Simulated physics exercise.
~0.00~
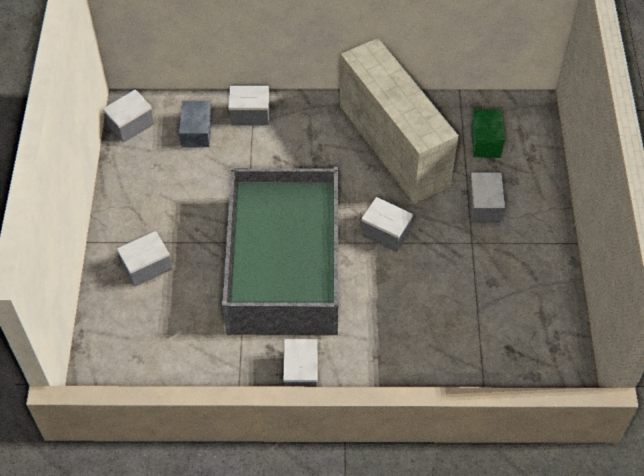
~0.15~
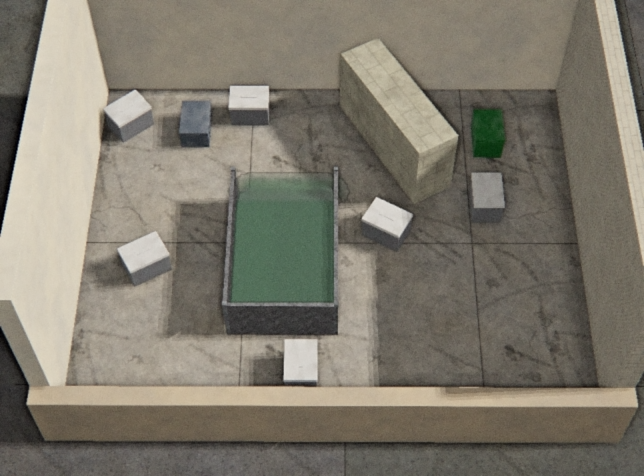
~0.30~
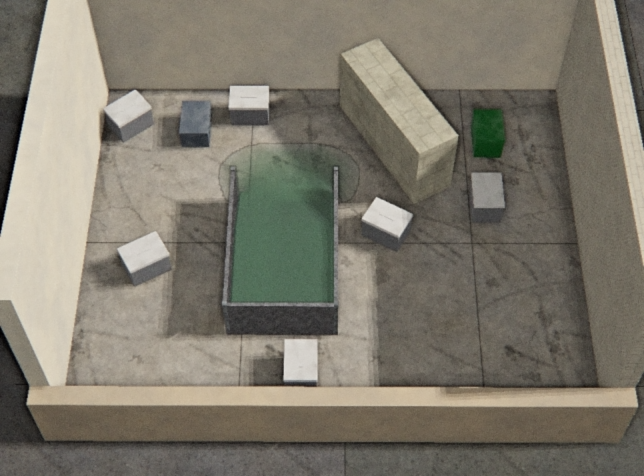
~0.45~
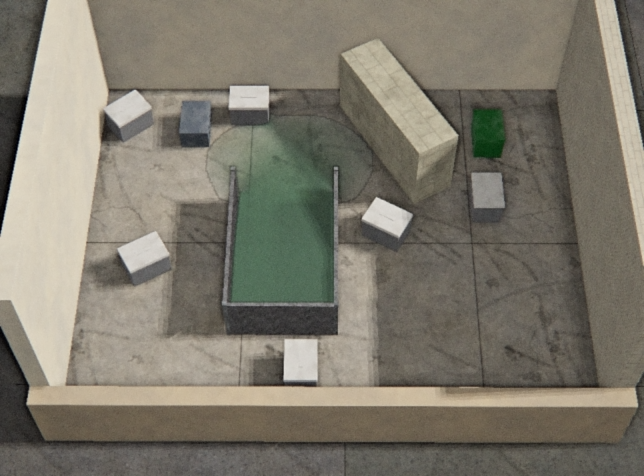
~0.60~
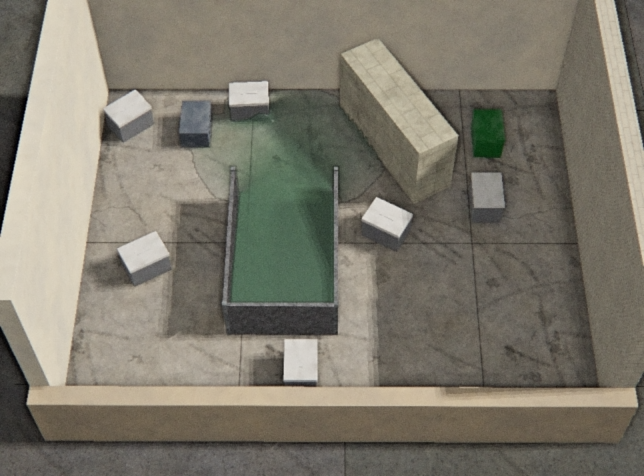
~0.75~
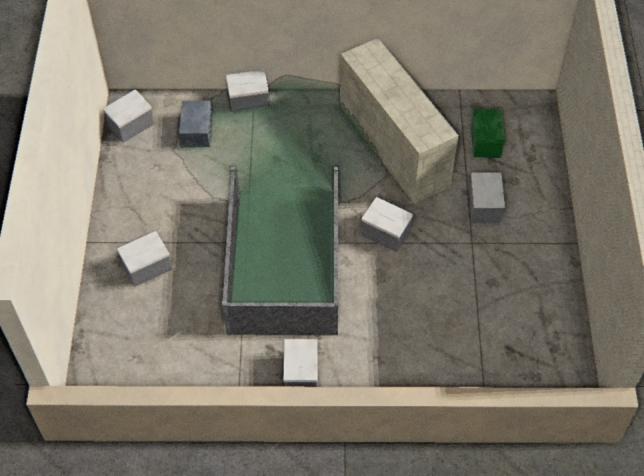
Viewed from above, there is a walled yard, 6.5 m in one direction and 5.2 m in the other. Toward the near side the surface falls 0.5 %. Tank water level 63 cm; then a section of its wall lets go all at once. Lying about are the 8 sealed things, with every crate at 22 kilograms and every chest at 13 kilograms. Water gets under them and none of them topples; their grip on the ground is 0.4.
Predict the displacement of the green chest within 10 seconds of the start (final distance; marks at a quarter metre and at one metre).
By then the green chest is close to its start.
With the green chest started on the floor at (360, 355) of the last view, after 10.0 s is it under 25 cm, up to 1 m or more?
By that time it is swept a long way.
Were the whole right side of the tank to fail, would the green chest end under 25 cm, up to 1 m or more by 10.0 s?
From there, the green chest gets swept far.
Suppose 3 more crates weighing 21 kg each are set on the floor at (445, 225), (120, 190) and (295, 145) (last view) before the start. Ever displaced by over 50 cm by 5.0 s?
Answers, first to last: Not exceeding, exceeding, exceeding.
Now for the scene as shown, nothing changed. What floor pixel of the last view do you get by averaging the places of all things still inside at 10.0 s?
I'd put it around (435, 281).
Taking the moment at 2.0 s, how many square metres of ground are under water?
I'd estimate close to 11.5 m2.
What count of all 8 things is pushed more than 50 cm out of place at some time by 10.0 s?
The total is 6.
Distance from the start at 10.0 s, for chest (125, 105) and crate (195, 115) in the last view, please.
The first ends 650 cm from its start, the second 450 cm.
After 2.0 s the green chest is near (489, 125), 0.0 m from its start, aground; 2 afloat.
After 4.5 s the green chest is near (489, 125), 0.0 m from its start, aground; 1 afloat.
After 7.0 s the green chest is near (489, 125), 0.0 m from its start, aground; 4 afloat.
After 10.0 s the green chest is near (489, 125), 0.0 m from its start, aground; 4 afloat.
